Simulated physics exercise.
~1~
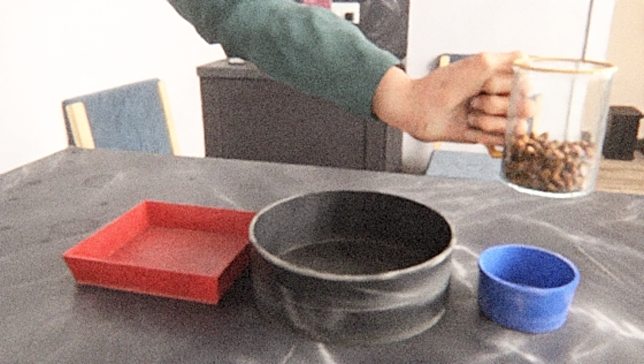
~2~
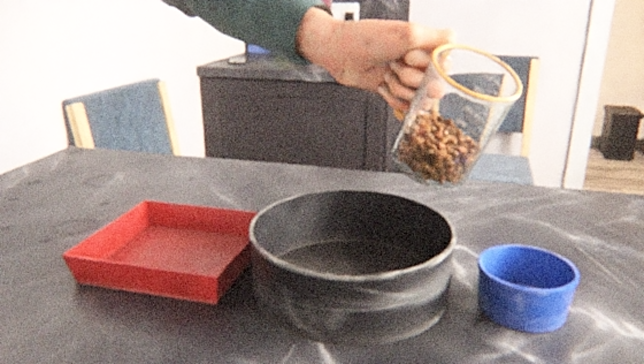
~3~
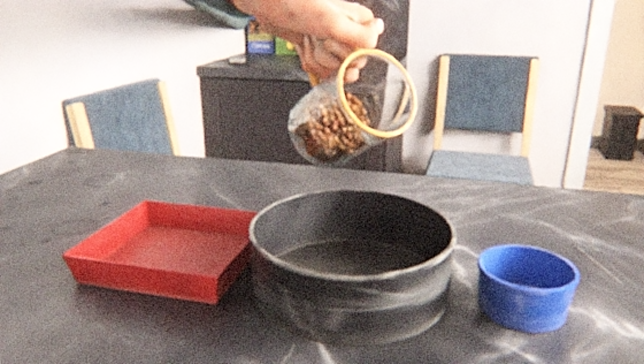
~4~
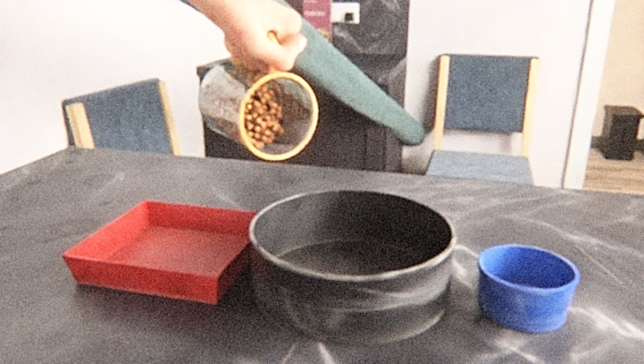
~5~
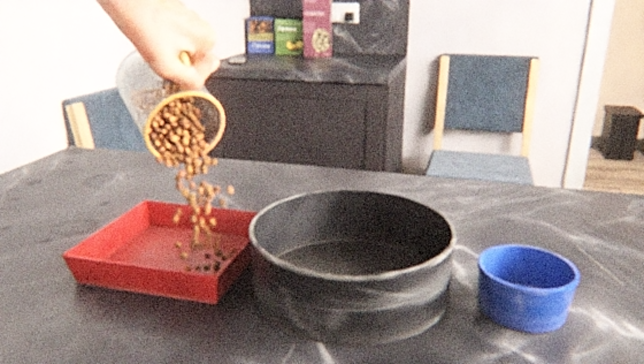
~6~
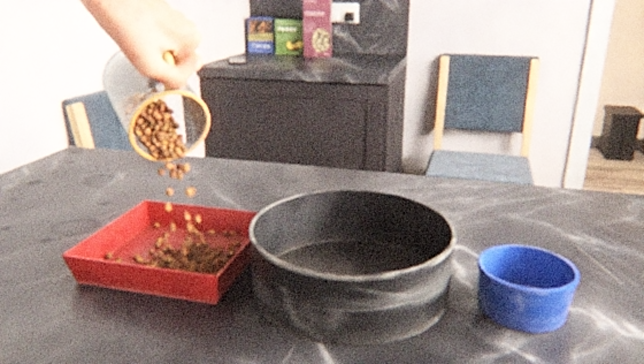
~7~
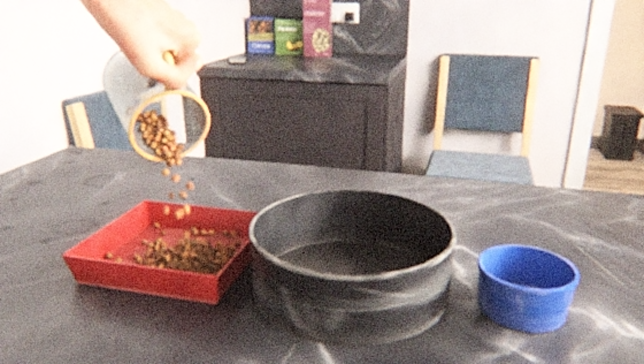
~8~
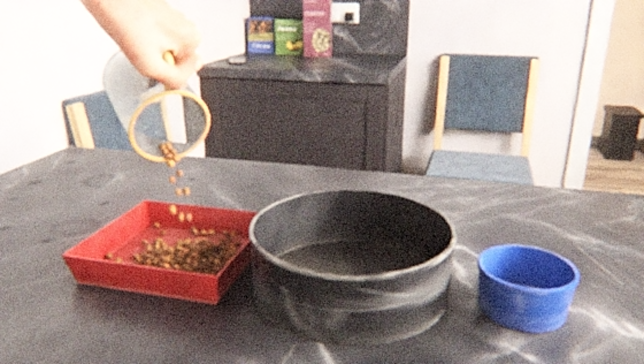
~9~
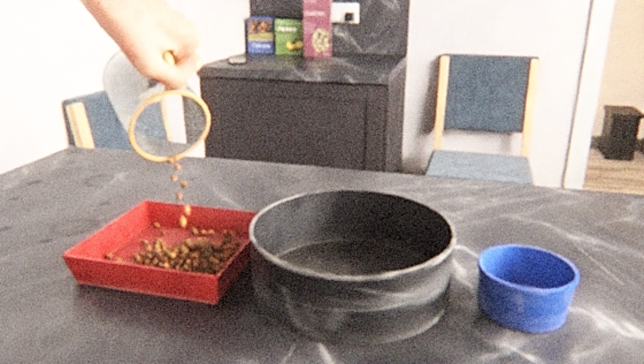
A hand in a green sleeve holds a clear jug of small brown cereal balls above a dark tabletop, seen from the front and slightly above. A square red tin sits on the left, a wide round black pot in the middle and a small blue dish on the right, with chairs and a dark cabinet behind. The hand carries the jug leftward over the pot, tilting it steadily. Over the red tin it tips past level, and the balls stream out. They spread into a low pile in the tin until only a thin trickle is falling, while the pot and dish stay empty.
